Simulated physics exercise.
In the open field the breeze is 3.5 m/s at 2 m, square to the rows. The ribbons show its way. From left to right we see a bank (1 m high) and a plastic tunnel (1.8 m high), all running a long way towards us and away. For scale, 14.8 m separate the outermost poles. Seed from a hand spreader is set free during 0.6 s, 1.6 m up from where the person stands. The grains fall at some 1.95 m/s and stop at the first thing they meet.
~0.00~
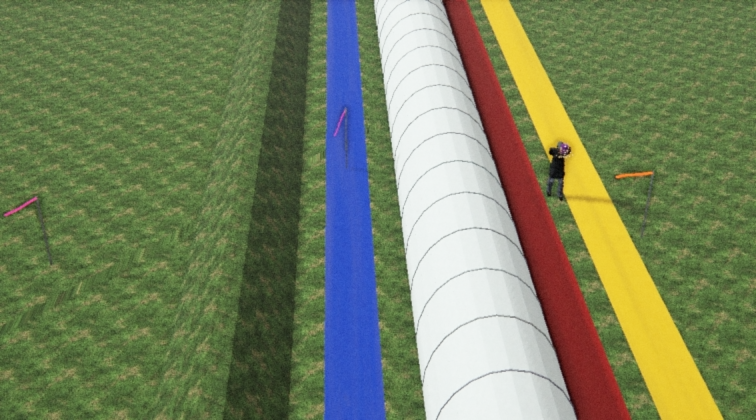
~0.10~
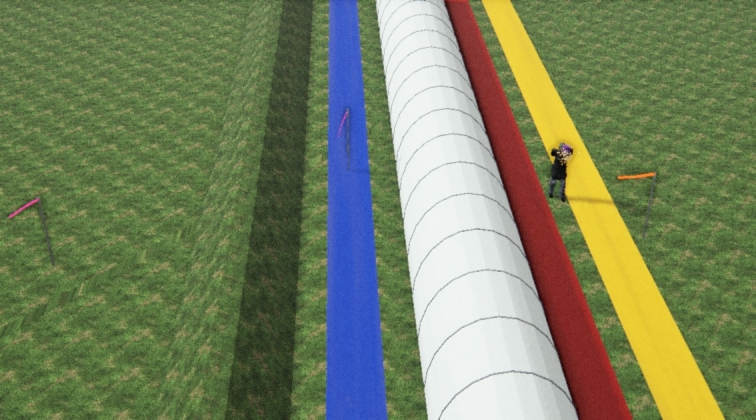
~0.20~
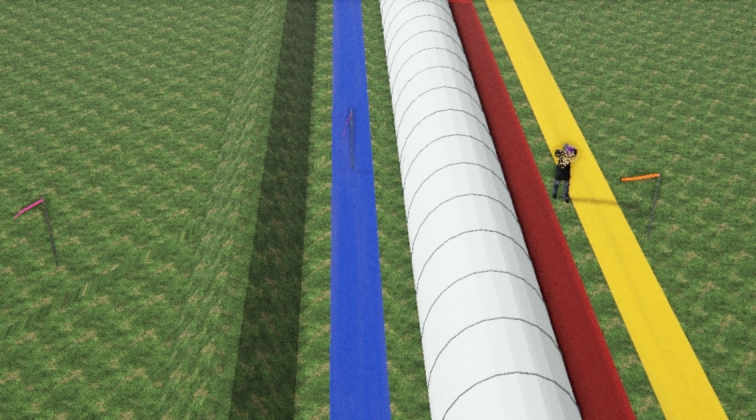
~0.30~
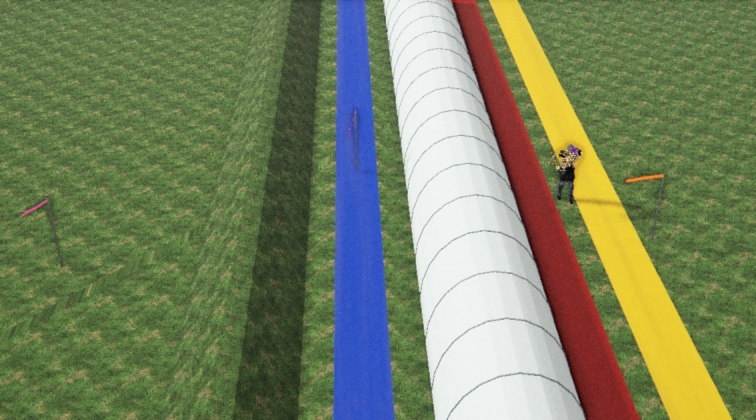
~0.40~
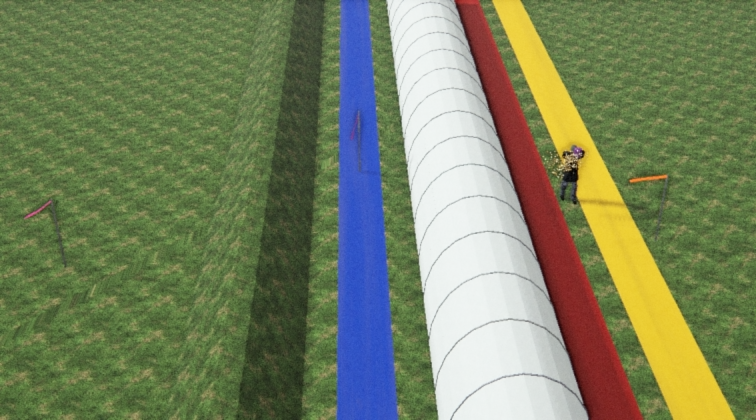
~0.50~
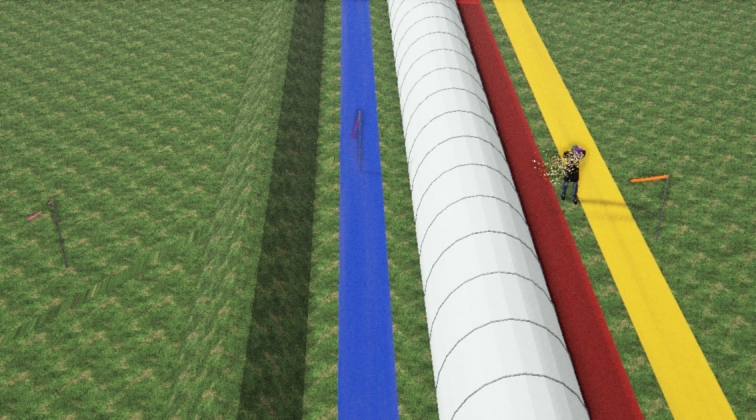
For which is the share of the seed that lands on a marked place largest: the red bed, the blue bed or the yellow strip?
The red one.
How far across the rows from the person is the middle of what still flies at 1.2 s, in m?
Roughly 1.5 m.
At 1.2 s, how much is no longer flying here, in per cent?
About 35 %.
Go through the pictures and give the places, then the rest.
The seed in the air spans x = 560 to 570 around y = 155 and it comes from (564, 153), in the first picture.
The right ribbon ends at (618, 178), leaning 85 degrees to the left, the seed in the air spans x = 560 to 570 around y = 155, the blue one passes (351, 243), the yellow one passes (608, 237) and the red one passes (538, 239), in the second picture.
The seed in the air spans x = 560 to 575 around y = 160 and the top of the plastic tunnel crosses (461, 152), in the third picture.
The left ribbon ends at (20, 217), leaning 55 degrees to the left, the seed in the air spans x = 555 to 580 around y = 160, the blue one passes (357, 196), the yellow one passes (593, 191) and the red one passes (529, 192), in the fourth picture.
The right ribbon ends at (630, 181), leaning 80 degrees to the left and the seed in the air spans x = 550 to 580 around y = 160, in the fifth picture.
The seed in the air spans x = 545 to 580 around y = 165 and the top of the plastic tunnel crosses (469, 153), in the sixth picture.
After 1.2 s, 37 % is no longer flying here, and 0 % lies on the blue bed, 0 % on the yellow strip and 16 % on the red bed; the middle of what still flies is 0.8 m above the low ground, near (529, 185).
After 2.0 s, 98 % is no longer flying here, and 0 % lies on the blue bed, 0 % on the yellow strip and 42 % on the red bed.
After 3.5 s, 100 % is no longer flying here, and 0 % lies on the blue bed, 0 % on the yellow strip and 43 % on the red bed.
After 8.0 s, 100 % is no longer flying here, and 0 % lies on the blue bed, 0 % on the yellow strip and 43 % on the red bed.
After 45.0 s, 100 % is no longer flying here, and 0 % lies on the blue bed, 0 % on the yellow strip and 43 % on the red bed.
